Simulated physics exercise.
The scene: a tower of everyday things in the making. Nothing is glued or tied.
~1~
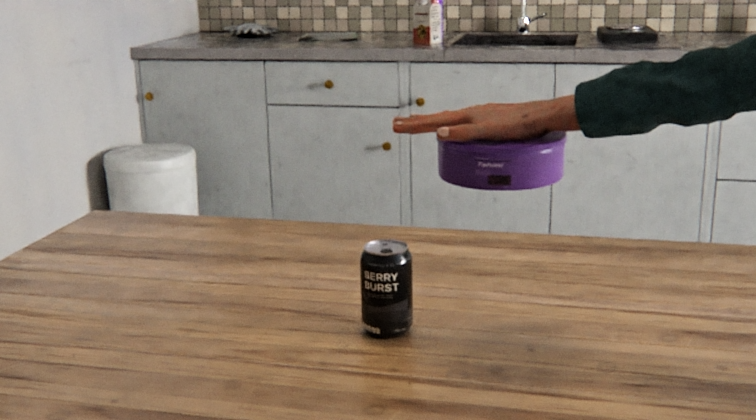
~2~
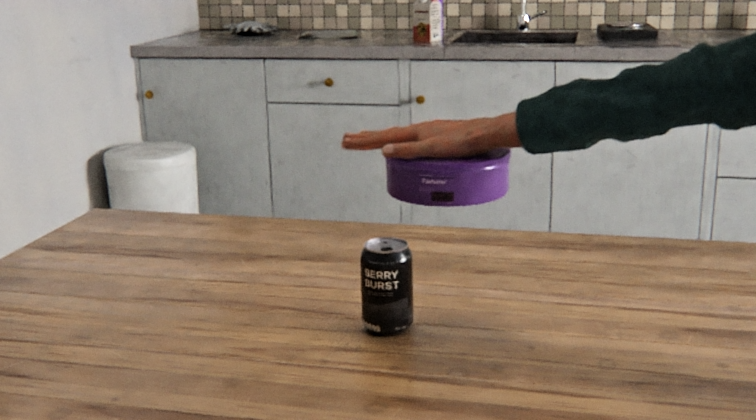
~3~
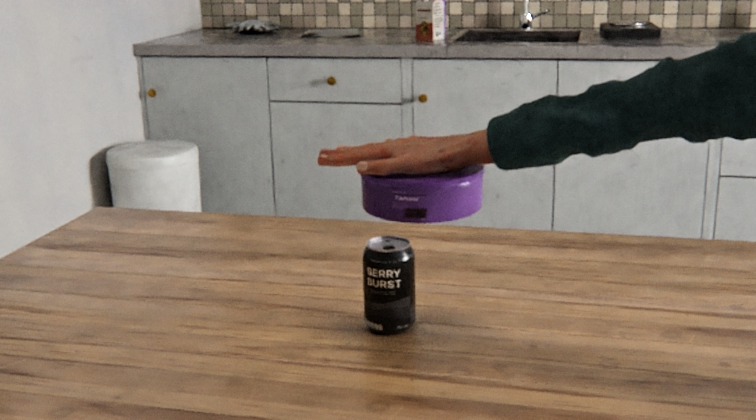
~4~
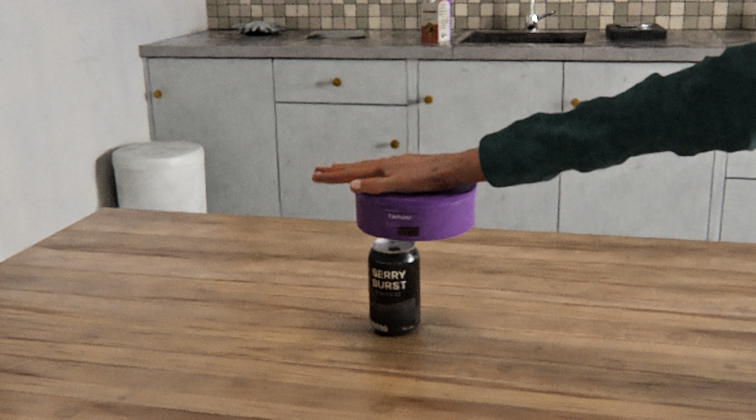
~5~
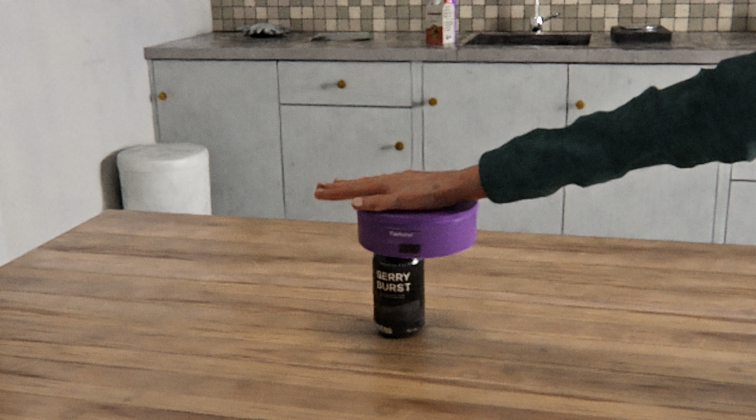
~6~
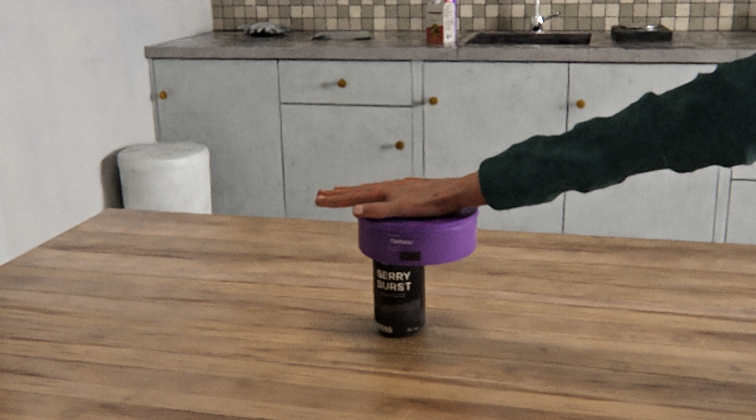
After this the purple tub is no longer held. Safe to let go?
Here the pile holds.
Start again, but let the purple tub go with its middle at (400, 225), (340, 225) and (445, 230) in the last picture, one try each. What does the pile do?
First, it stays up; second, it loses its balance; third, it gives way.
Then, 0.30 s past the last view, nothing moves.
Then, 0.70 s past the last view, purple tub resting near (417, 227).
Finally, both still in place. Final places as the last picture's camera would see them, purple tub near (417, 227). The pile keeps its balance.
